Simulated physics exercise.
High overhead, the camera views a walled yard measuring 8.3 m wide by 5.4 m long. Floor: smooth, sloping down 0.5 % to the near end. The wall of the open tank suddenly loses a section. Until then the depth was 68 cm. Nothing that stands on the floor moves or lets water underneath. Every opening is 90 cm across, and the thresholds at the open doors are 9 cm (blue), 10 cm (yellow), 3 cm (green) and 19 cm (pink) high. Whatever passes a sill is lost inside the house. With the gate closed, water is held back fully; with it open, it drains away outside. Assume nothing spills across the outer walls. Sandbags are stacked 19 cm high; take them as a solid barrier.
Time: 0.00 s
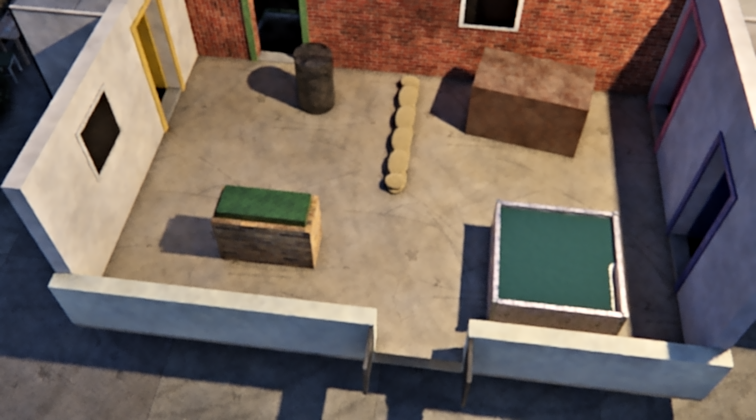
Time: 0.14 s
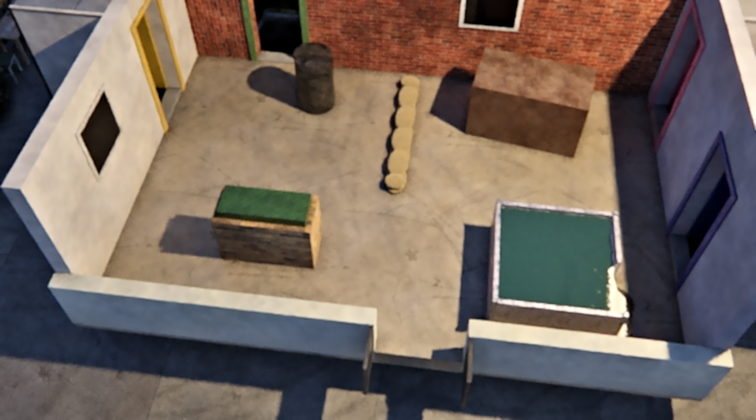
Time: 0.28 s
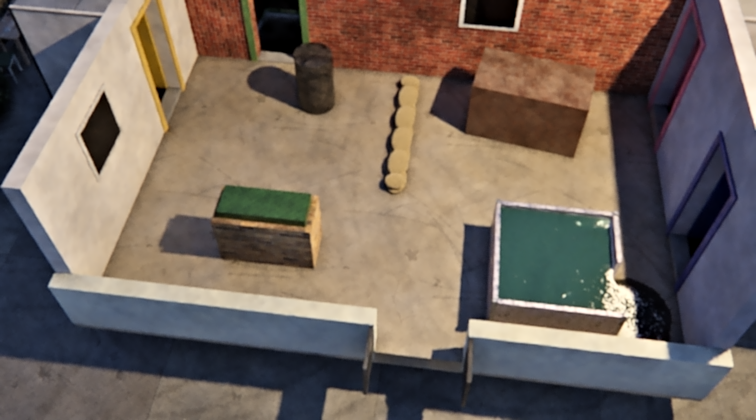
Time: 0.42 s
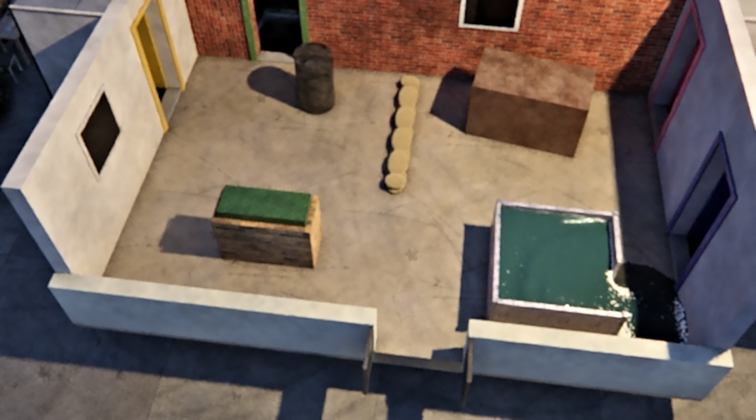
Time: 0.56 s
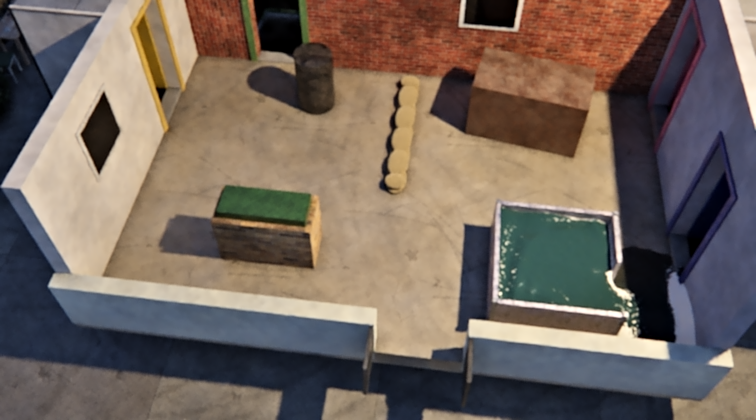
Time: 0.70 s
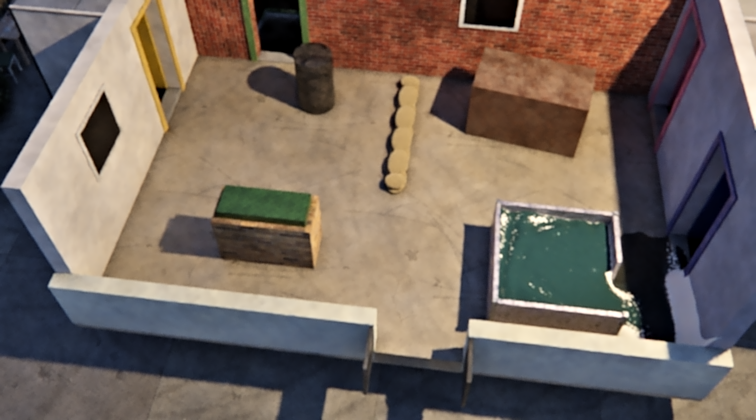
In a walled yard, water bursts from an open tank's side and spreads along the right wall.
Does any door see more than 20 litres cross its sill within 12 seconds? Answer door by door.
Taking each door, the blue door does; the yellow door does not; the green door does not; the pink door does not.
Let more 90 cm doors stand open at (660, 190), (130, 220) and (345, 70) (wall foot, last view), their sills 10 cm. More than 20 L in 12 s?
Per doorway, in order: Insufficient / insufficient / insufficient.
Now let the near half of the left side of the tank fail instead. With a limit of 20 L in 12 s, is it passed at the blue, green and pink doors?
So blue stays lower, green tops it, pink stays lower.
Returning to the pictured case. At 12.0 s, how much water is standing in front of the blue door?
Close to 5.5 cm of depth.
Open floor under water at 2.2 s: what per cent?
Roughly 20 % of the floor is wet.
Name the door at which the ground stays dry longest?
Yellow.
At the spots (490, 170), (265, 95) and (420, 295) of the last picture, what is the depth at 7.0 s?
Reading - approx. 3 / 1 / 1 cm.
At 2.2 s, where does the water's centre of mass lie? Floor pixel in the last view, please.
Around (588, 286) in the last picture.
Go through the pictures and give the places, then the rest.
The first frame shows the open tank at (557, 259) is whole and still, 68 cm deep.
In the second frame, water pours out at (609, 307) and has run 0.5 m, to a hidden place; typically 10 cm deep outside, 68 cm at the open tank's back.
In the third frame, the front is at (662, 308), 0.8 m from the gap at (609, 308); 0.8 m2 of floor is under water; 68 cm left at the back of the open tank.
In the fourth frame, water pours out at (609, 308) and has run 1.2 m, to a hidden place; typically 9 cm deep outside, 66 cm at the open tank's back.
In the fifth frame, the front is at (672, 261), 1.5 m from the gap at (609, 308); 1.7 m2 of floor is under water; 60 cm left at the back of the open tank.
In the sixth frame, the front is at (669, 241), 1.8 m from the gap at (609, 308); 1.9 m2 of floor is under water; 57 cm left at the back of the open tank.
After 1.4 s water covers 10 % of the floor and is deepest (54 cm) near (683, 336); blue door 15 cm at the sill, 6 L in, yellow door not reached, green door not reached, pink door not reached.
After 2.2 s water covers 20 % of the floor and is deepest (40 cm) near (689, 373); blue door 15 cm at the sill, 24 L in, yellow door not reached, green door not reached, pink door 4 cm at the sill, 0 L in.
After 3.5 s water covers 35 % of the floor and is deepest (30 cm) near (661, 369); blue door 13 cm at the sill, 45 L in, yellow door not reached, green door not reached, pink door 7 cm at the sill, 0 L in.
After 7.0 s water covers 60 % of the floor and is deepest (14 cm) near (675, 371); blue door 8 cm at the sill, 58 L in, yellow door not reached, green door 2 cm at the sill, 0 L in, pink door 13 cm at the sill, 1 L in.
After 12.0 s water covers 85 % of the floor and is deepest (8 cm) near (415, 171); blue door 5 cm at the sill, 59 L in, yellow door 2 cm at the sill, 0 L in, green door 2 cm at the sill, 0 L in, pink door 6 cm at the sill, 1 L in.
